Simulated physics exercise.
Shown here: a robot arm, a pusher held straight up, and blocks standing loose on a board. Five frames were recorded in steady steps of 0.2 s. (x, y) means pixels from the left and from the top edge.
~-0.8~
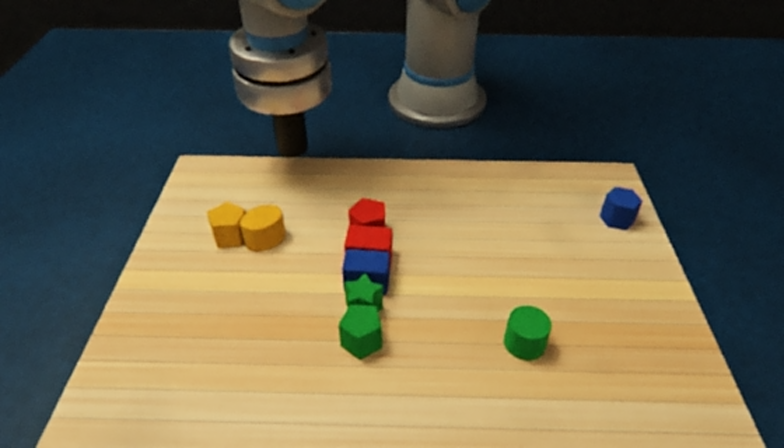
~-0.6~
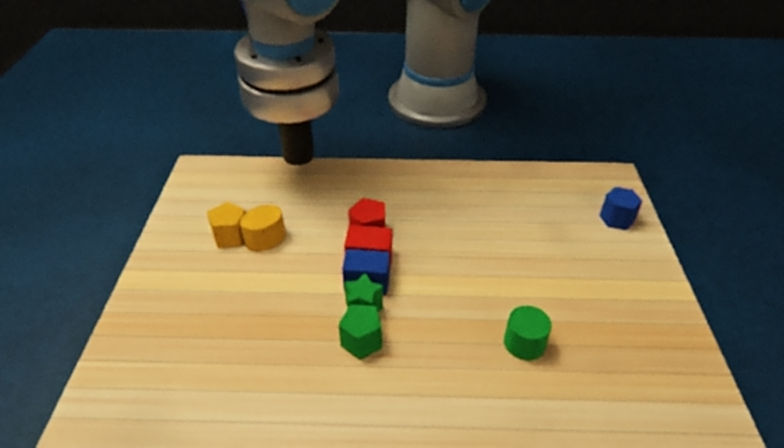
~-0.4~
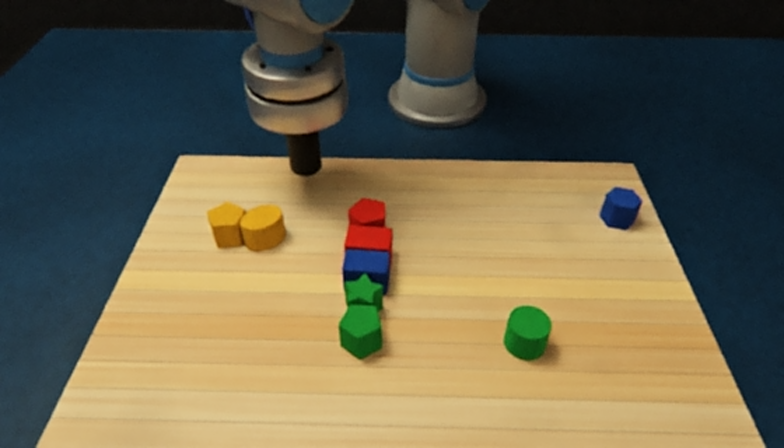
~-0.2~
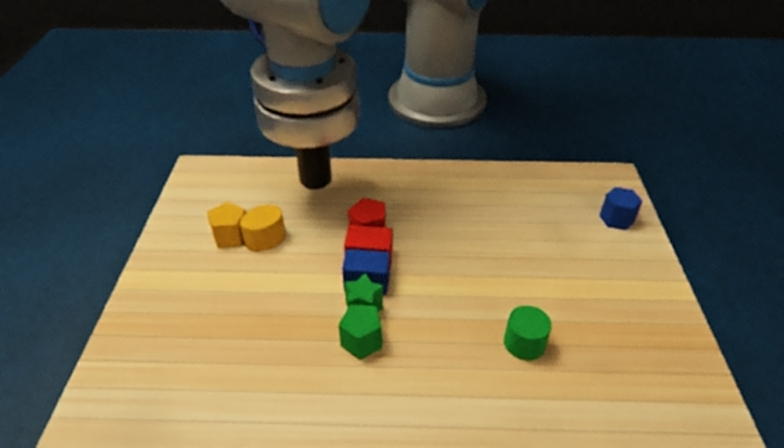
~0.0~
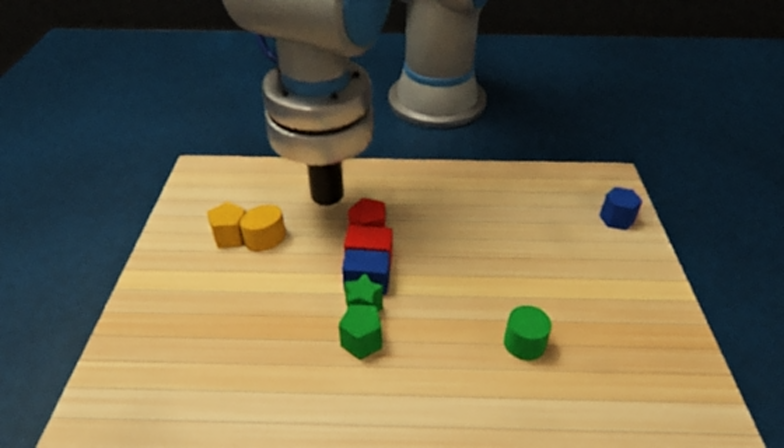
A robot arm lowers its black pusher toward the viewer and slightly right, touching no blocks.
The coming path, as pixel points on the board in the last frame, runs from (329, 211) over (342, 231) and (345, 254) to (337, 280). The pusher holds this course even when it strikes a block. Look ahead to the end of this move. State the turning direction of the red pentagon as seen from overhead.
It spins against the clock.
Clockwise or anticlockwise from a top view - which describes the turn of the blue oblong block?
Watching from overhead, you'd notice the blue oblong block rotating counter-clockwise.
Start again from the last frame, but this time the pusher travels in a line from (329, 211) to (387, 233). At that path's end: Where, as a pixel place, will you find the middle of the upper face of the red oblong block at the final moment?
Pixel (379, 251).
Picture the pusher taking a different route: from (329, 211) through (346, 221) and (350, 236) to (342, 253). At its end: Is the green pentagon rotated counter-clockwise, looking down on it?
No, that is not what happens.
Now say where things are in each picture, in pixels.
Tip of the pusher at (293, 149), middles of tops, green pentagon at (361, 319), green star-shaped block at (362, 288), blue oblong block at (366, 260), red pentagon at (368, 210), red oblong block at (369, 236), in the first picture.
Pusher at (299, 157), nothing pushed, in the second picture.
Pusher at (306, 167), nothing pushed, in the third picture.
Pusher at (316, 180), nothing pushed, in the fourth picture.
Pusher at (327, 195), green pentagon at (361, 319), green star-shaped block at (362, 288), blue oblong block at (366, 260), red pentagon at (368, 210), red oblong block at (369, 236), in the fifth picture.
The first path, step by step. One third of the way, pusher at (341, 216); red pentagon at (374, 213), turned 25° anticlockwise.
Two thirds of the way, pusher at (344, 239); green pentagon at (360, 328), turned 25° clockwise; green star-shaped block at (371, 300), turned 15° clockwise; blue oblong block at (377, 274), turned 20° anticlockwise; red pentagon at (378, 215), turned 45° anticlockwise; red oblong block at (377, 250), turned 20° anticlockwise.
At the end, pusher at (336, 263); green pentagon at (362, 341), turned 45° clockwise; green star-shaped block at (385, 316), turned 30° clockwise; blue oblong block at (396, 286), turned 30° anticlockwise; red pentagon at (378, 215), turned 45° anticlockwise; red oblong block at (373, 259), turned 70° anticlockwise.
